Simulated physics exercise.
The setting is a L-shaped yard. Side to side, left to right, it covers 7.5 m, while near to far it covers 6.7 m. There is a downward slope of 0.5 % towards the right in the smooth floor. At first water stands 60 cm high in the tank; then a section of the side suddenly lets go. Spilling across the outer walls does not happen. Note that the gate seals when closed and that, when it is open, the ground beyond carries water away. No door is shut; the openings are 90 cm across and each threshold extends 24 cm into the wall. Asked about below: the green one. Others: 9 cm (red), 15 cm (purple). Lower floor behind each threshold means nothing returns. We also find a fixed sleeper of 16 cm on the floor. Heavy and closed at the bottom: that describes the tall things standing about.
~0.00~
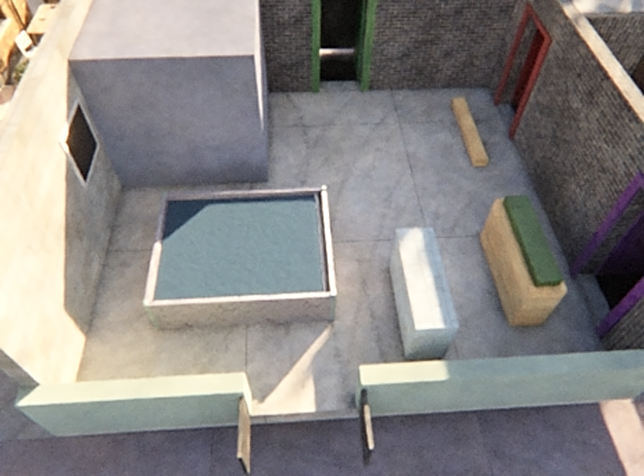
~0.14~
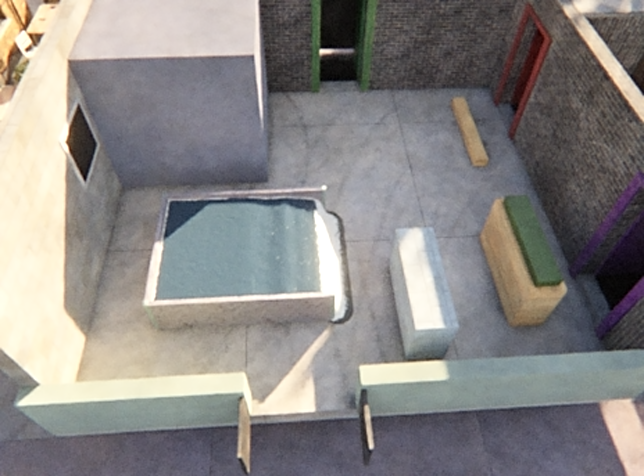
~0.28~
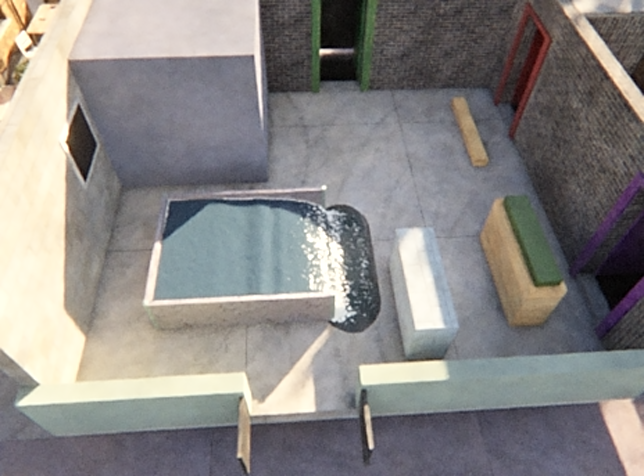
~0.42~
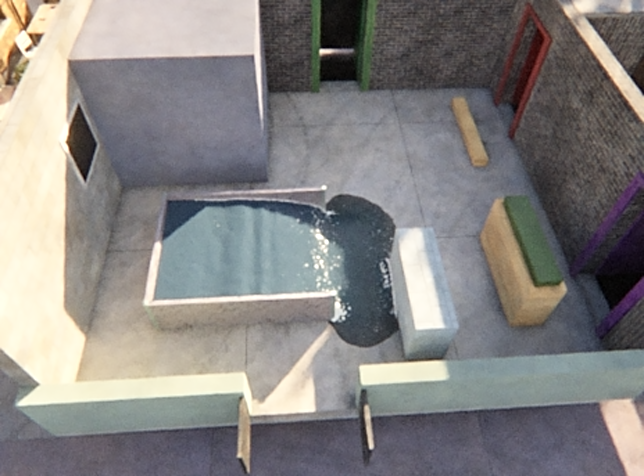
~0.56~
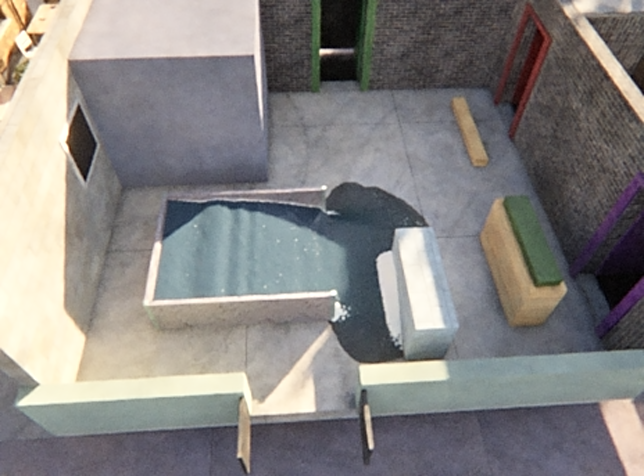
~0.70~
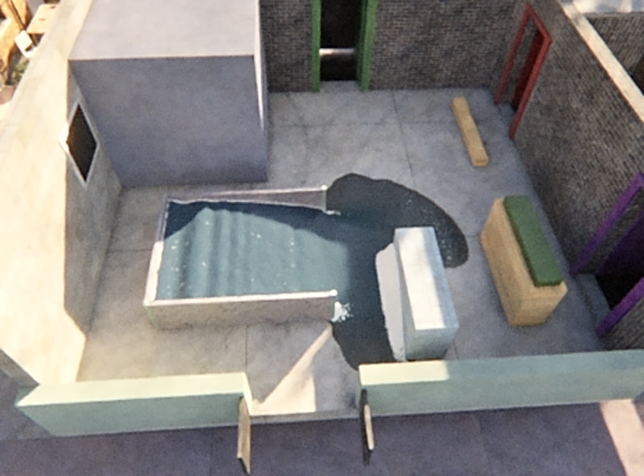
Water pours out through the open right side of a raised rectangular tank in a walled yard, spreading as a dark pool across the pale floor, then flowing around both ends of a white block while the tank's surface ripples.
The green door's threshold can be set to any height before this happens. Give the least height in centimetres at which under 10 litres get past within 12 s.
8 cm.
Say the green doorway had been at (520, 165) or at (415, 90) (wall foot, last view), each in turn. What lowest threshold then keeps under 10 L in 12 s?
About 22 cm for the first and 20 cm for the second.
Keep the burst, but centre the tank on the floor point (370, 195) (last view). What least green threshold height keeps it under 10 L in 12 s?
At least roughly 9.0 cm high.
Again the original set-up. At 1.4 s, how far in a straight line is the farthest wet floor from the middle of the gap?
Some 4.0 m out.
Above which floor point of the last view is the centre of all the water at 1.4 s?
The water's centre is at about (301, 264).
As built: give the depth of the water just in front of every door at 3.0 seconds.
Green door 0 cm, red door 7 cm, purple door 3 cm.
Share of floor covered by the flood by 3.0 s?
60 %.
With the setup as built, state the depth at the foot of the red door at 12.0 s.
Depth: Near 7.5 cm.
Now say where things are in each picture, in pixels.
In the first picture, still water, 60 cm deep, in the tank at (243, 244); the green door at (342, 49) is dry.
In the second picture, the front is at (346, 313), 0.2 m from the gap at (326, 256); 0.4 m2 of floor is wet, 60 cm left at the back.
In the third picture, the front is at (376, 298), 0.7 m from the gap at (326, 257); 1.4 m2 of floor is wet, 60 cm left at the back.
In the fourth picture, the front is at a hidden place, 1.1 m from the gap at (326, 258); 2.5 m2 of floor is wet, 60 cm left at the back.
In the fifth picture, the gap is at (326, 258), the front 1.7 m out at a hidden place; the back of the tank holds 60 cm.
In the sixth picture, the gap is at (326, 258), the front 2.3 m out at (463, 253); the back of the tank holds 57 cm; the green door at (342, 49), 4.6 m from the gap, is still 2.7 m from the nearest water.
After 1.4 s water covers 25 % of the floor, deepest (42 cm) near (376, 278); it has not reached the green door.
After 3.0 s water covers 60 % of the floor, deepest (29 cm) near (381, 389); it has not reached the green door.
After 12.0 s water covers 100 % of the floor, deepest (11 cm) near (314, 92); 9 cm at the green door, 9 litres in over its 8 cm threshold.
At the green door as built, the water arrived by 3.8 s and peaked near 11 cm at 9.4 s.
With a threshold of 6.5 cm, 20 litres would have come in within the 12 s; with 9 cm, 5 litres. So under 10 litres takes about 8 cm.
